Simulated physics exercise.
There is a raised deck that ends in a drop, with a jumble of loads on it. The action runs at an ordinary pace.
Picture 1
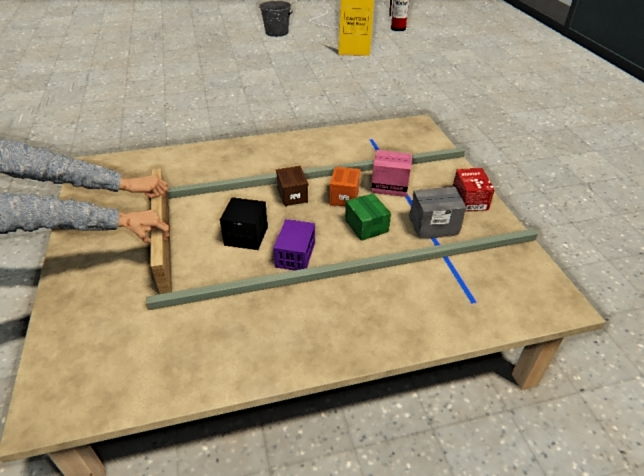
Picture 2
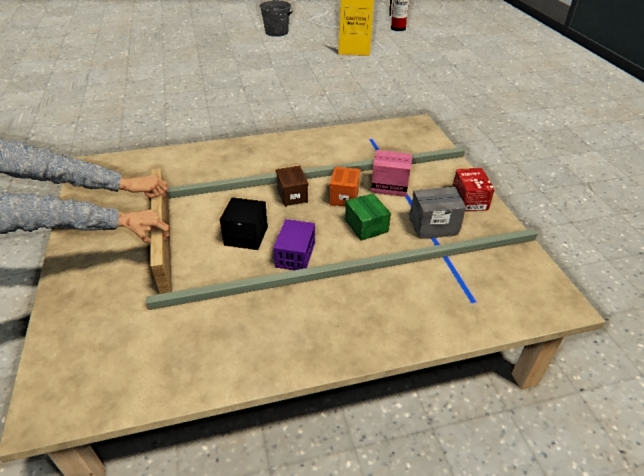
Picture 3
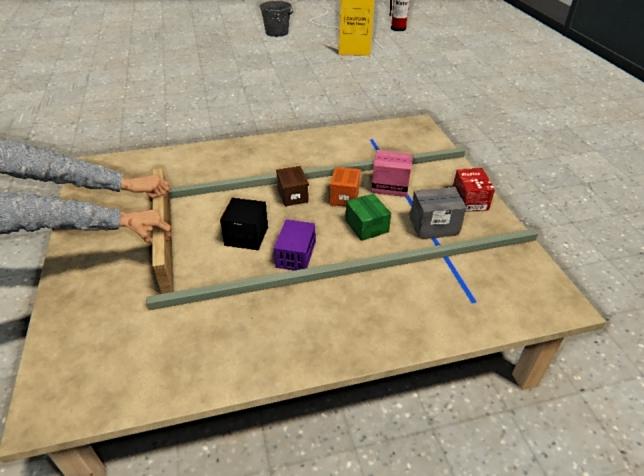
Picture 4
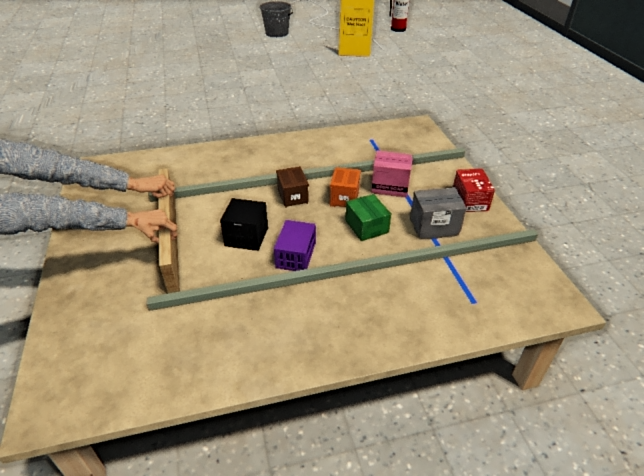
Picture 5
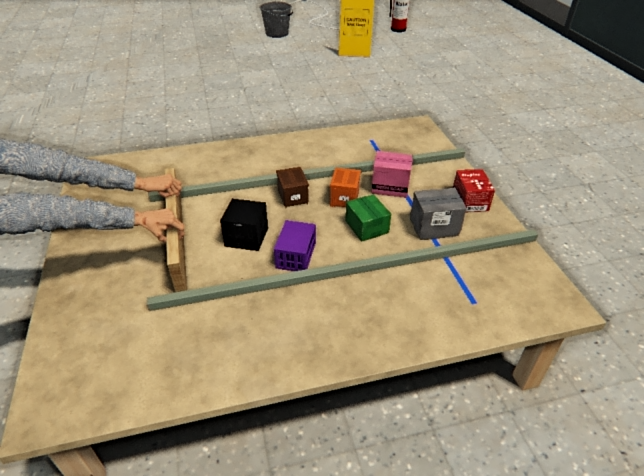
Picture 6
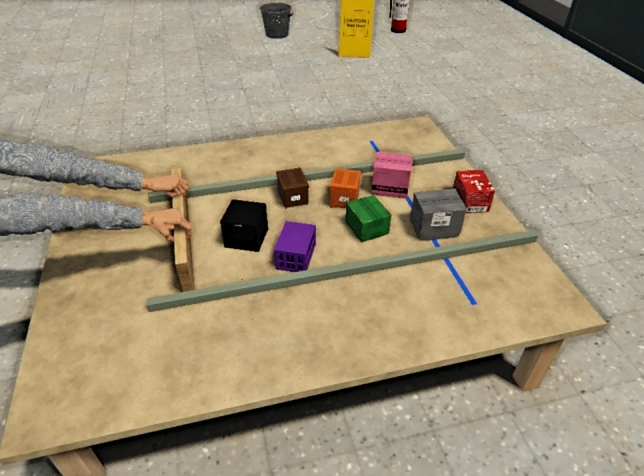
On a wooden table, two hands slide a plank slightly right toward several colourful boxes.
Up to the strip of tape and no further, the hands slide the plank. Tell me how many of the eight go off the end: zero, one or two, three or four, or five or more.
Count: Nil.
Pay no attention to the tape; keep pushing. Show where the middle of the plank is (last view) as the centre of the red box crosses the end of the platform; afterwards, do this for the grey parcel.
With the red box it sits around (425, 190), with the grey parcel around (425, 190).
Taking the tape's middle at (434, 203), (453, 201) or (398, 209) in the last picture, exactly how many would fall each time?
Tallies in the order given: 3, 3, 0.
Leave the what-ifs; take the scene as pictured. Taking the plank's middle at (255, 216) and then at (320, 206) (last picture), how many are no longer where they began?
First position 1; second position 5.
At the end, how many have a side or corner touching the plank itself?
So the total is 3.
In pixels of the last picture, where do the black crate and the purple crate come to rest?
I'd say approximately (430, 192) and then (443, 218).
Early on, none off yet; red box at rest near (473, 191); grey parcel at rest near (437, 215); pink box at rest near (392, 175).
A while later, none off yet; red box at rest near (473, 191); grey parcel travelled about its own width near (469, 213); pink box travelled about its own width near (428, 168).
Finally, the number that fall off is zero.
